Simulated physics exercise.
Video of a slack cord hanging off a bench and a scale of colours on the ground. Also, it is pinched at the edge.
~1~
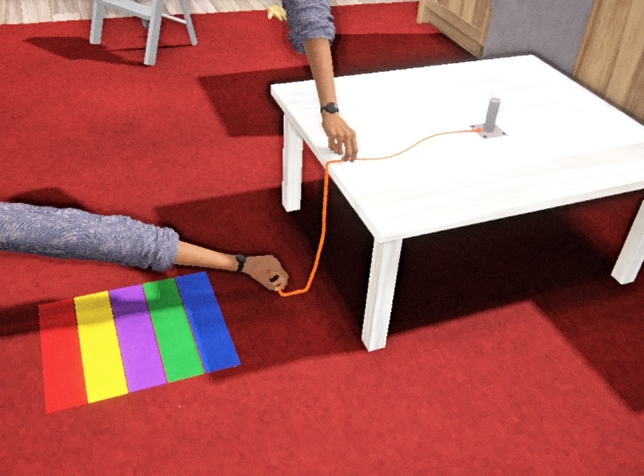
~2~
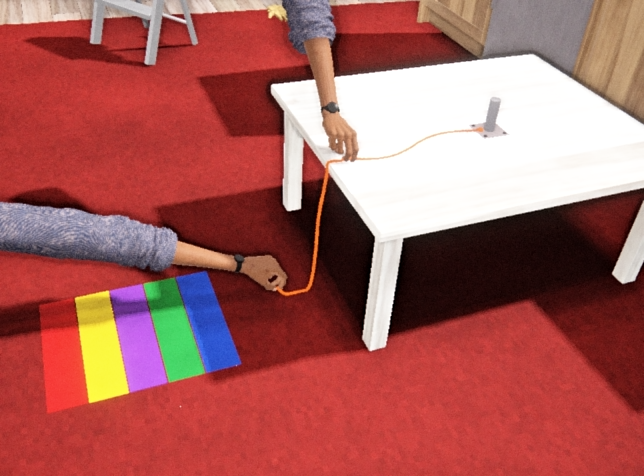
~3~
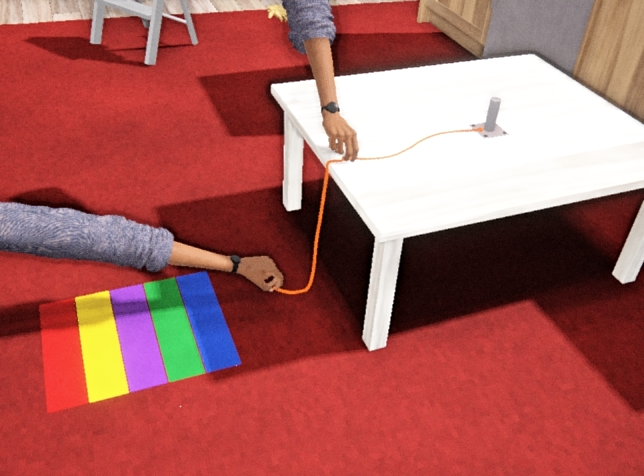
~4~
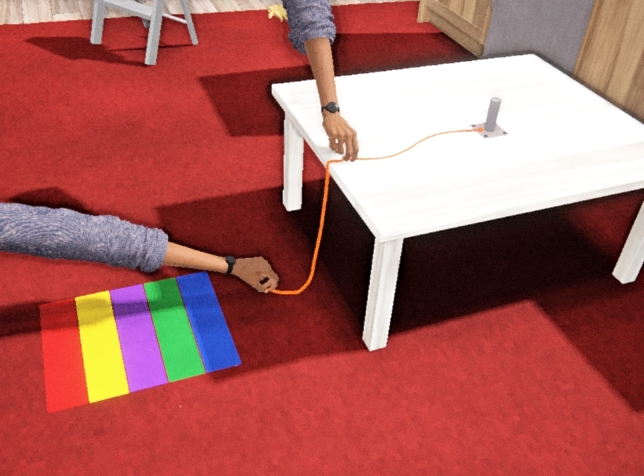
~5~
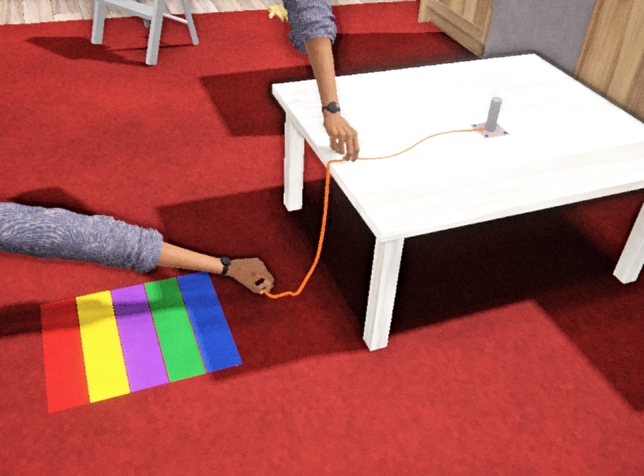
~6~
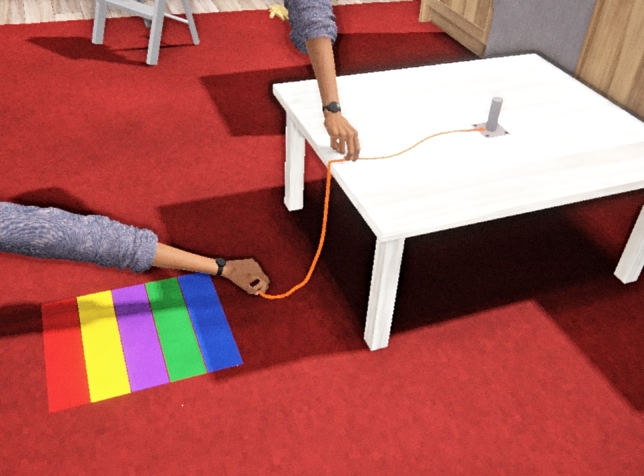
An orange cord hanging off a white table, one hand pinching it at the edge, another easing its end slightly left.
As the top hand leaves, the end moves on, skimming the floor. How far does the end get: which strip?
As far as the green strip.
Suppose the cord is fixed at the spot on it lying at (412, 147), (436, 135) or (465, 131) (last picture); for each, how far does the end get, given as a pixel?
Pixel places, try by try: (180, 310), (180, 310), (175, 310).
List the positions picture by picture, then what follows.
In the first frame, end (279, 287); blue (217, 350); green (181, 359); purple (143, 368); yellow (105, 377); red (64, 387).
In the second frame, end (277, 287); cord through (455, 132) (412, 147) (365, 159) (324, 188) (317, 239) (310, 285).
In the third frame, end (274, 288).
In the fourth frame, end (269, 289); cord through (455, 131) (412, 147) (365, 159) (326, 188) (319, 238) (307, 284).
In the fifth frame, end (264, 290).
In the sixth frame, end (260, 291); cord through (457, 131) (414, 146) (367, 159) (328, 187) (323, 238) (303, 284).
Soon after, end near (230, 298); short of the strips.
After that, end near (196, 306); over blue.
At the stop, end near (176, 310); over green. Over green.
